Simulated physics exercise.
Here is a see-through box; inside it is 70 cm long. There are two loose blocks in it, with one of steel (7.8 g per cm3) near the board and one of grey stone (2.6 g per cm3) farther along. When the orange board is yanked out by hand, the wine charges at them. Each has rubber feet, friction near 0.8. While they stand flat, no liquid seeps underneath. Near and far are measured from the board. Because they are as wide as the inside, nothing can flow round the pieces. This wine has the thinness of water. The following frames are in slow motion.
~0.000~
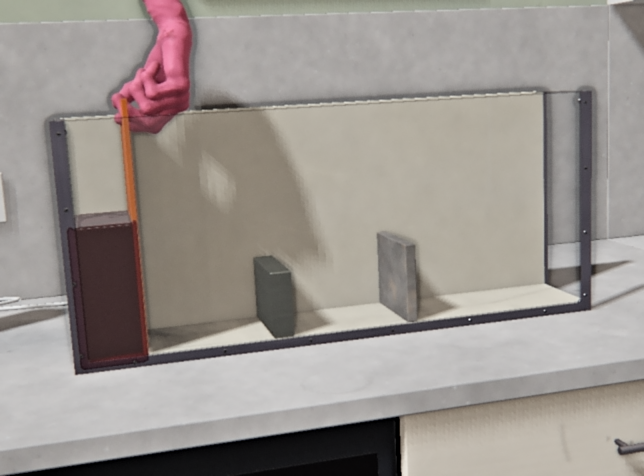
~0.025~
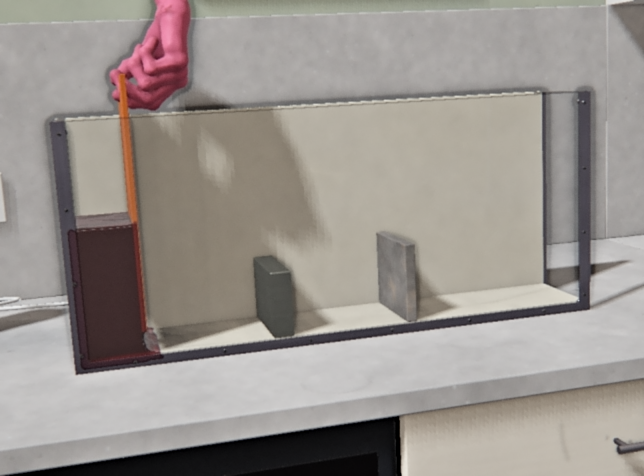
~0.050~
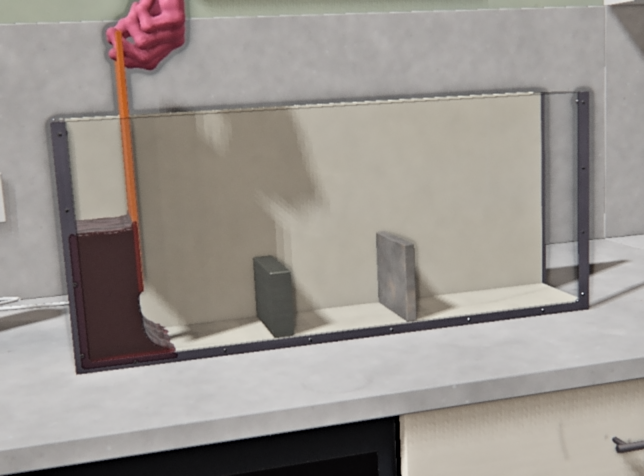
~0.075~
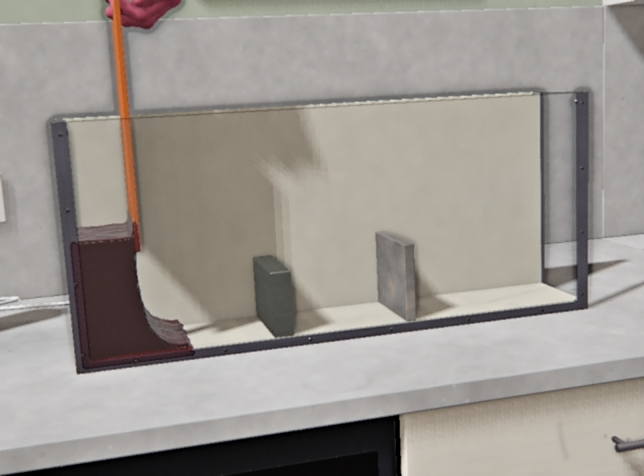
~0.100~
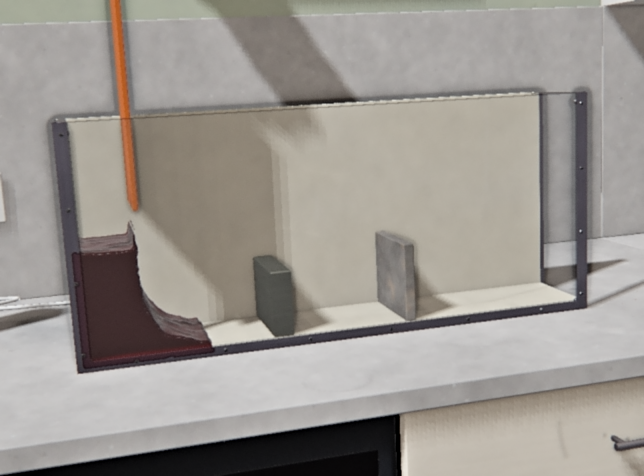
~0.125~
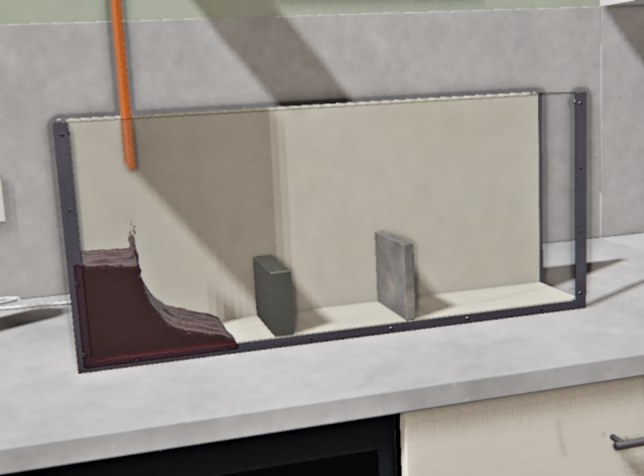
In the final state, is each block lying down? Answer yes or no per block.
Near one - no, far one - no.
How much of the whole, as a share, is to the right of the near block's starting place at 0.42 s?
It comes to around 0 in a hundred.
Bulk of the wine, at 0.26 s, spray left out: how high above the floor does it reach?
Roughly 17.5 cm up.
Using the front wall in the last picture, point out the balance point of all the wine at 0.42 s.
Centre of mass (last view): Approx. (224, 294).
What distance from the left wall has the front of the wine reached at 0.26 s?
It has got out to near 24 cm from the left end.
After 0.26 s the front has run 24 cm from the left wall, the near block is upright and the far block is upright.
After 0.42 s the near block is upright and the far block is upright.
After 0.68 s the near block is upright and the far block is upright.
In the end the near block is upright and the far block is upright; 0 per cent of the wine is past where the far block first stood.
